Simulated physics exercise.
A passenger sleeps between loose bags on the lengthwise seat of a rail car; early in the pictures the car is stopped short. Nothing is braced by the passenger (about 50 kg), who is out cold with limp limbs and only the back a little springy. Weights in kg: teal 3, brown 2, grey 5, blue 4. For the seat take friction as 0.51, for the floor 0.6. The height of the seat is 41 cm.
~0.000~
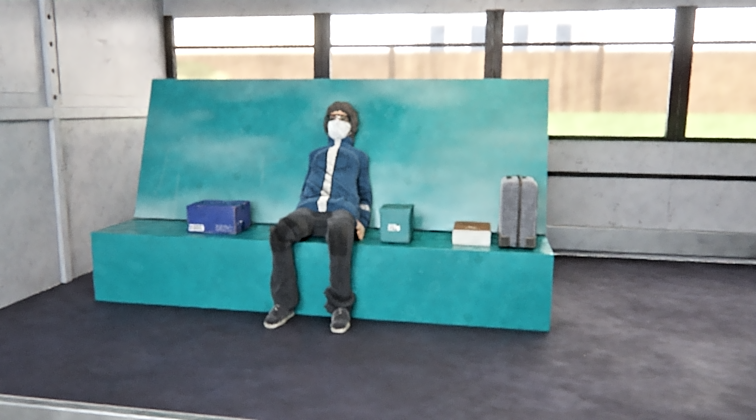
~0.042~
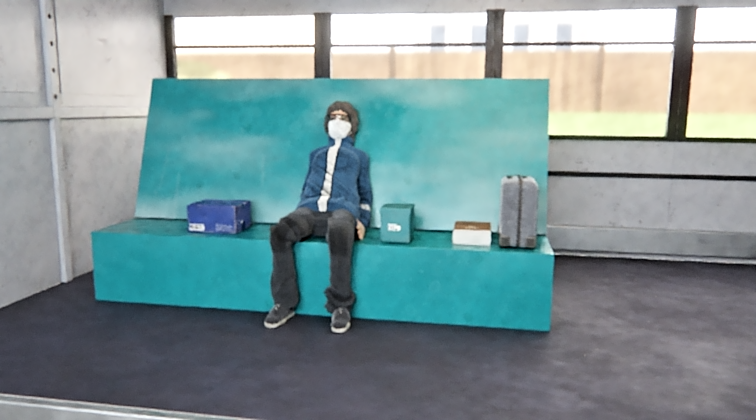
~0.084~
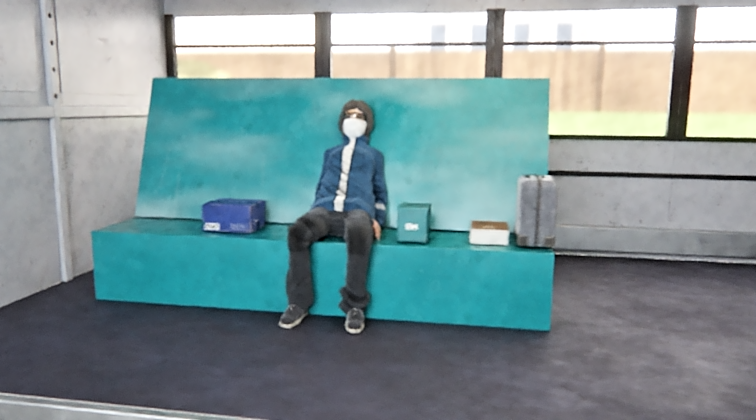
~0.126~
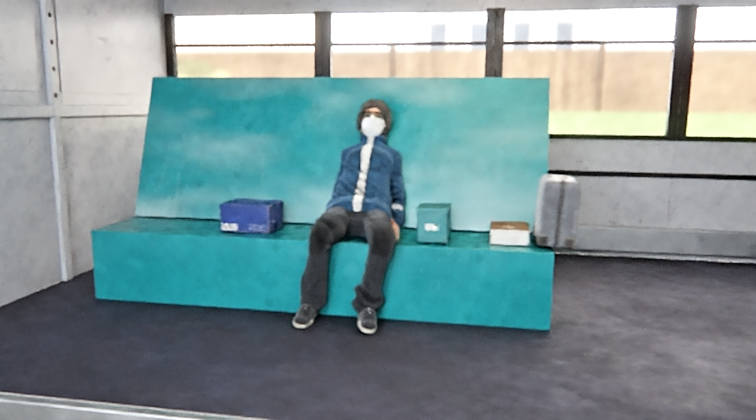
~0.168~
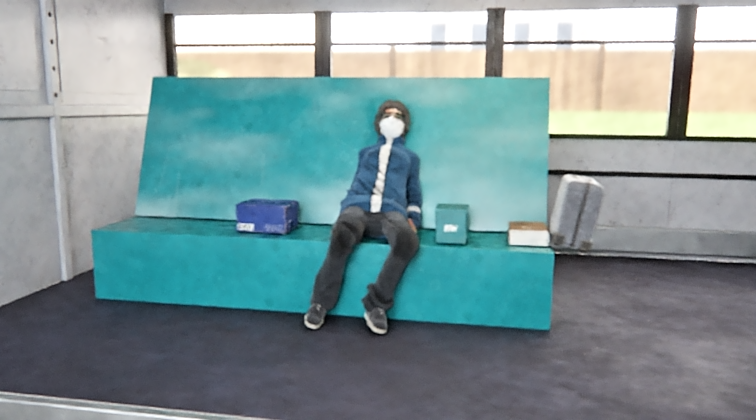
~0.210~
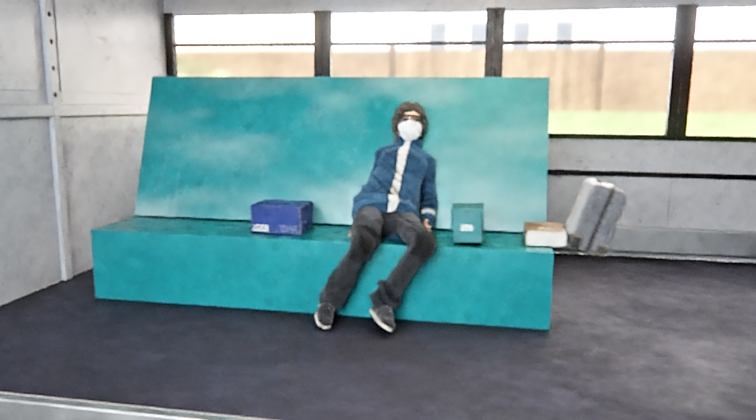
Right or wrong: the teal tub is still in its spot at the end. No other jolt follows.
Wrong, it has moved off.
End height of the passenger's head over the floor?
The head ends up around 40 centimetres high.
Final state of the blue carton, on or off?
Blue carton ends up still in place.
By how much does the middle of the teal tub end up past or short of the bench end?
It comes to rest close to 15 cm past it.
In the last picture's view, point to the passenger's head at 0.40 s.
Around (491, 144).
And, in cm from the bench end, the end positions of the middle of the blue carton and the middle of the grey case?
The blue carton ends 110 cm short, and the grey case ends 110 cm past.
After 0.40 s the teal tub is 15 cm short of the bench end, tilted 0°, near (524, 225) in the last picture's view; the grey case 68 cm past the bench end, tilted 55°.
After 0.65 s the teal tub is 2 cm past the bench end, tilted 30°, near (556, 228) in the last picture's view.
After 1.05 s the teal tub is 19 cm past the bench end, tilted 100°, near (589, 310) in the last picture's view; the grey case 105 cm past the bench end, tilted 90°.
When all is still (2.0 s), teal tub drops off; brown folder drops off; grey case drops off; blue carton stays on; passenger's hips keep to the seat.
